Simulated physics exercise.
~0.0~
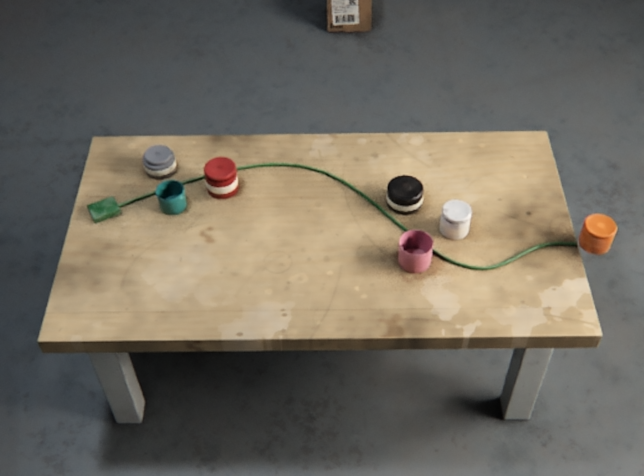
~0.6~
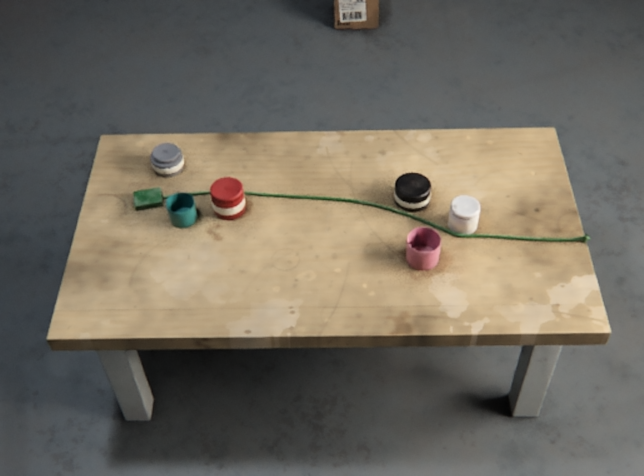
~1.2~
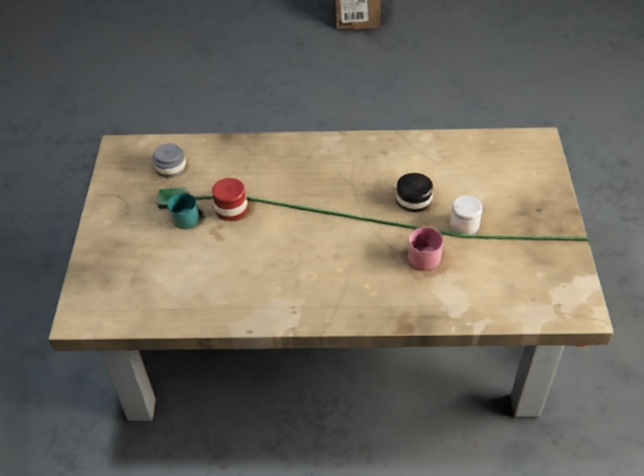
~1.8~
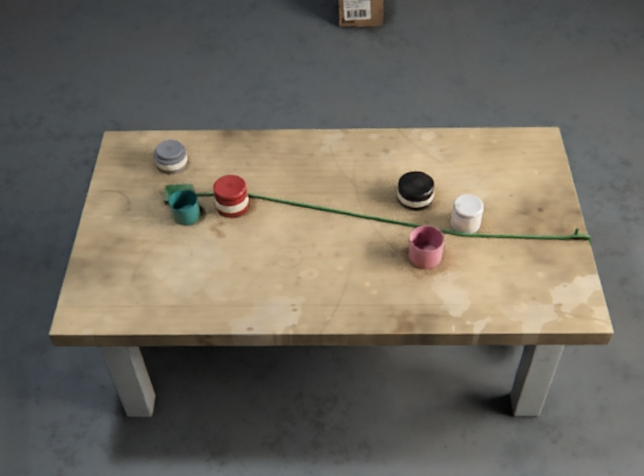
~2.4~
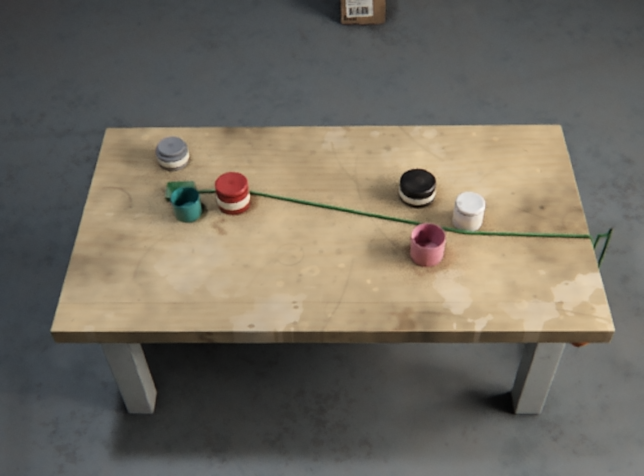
A workbench holds several containers as a falling orange object drags a green cable taut.
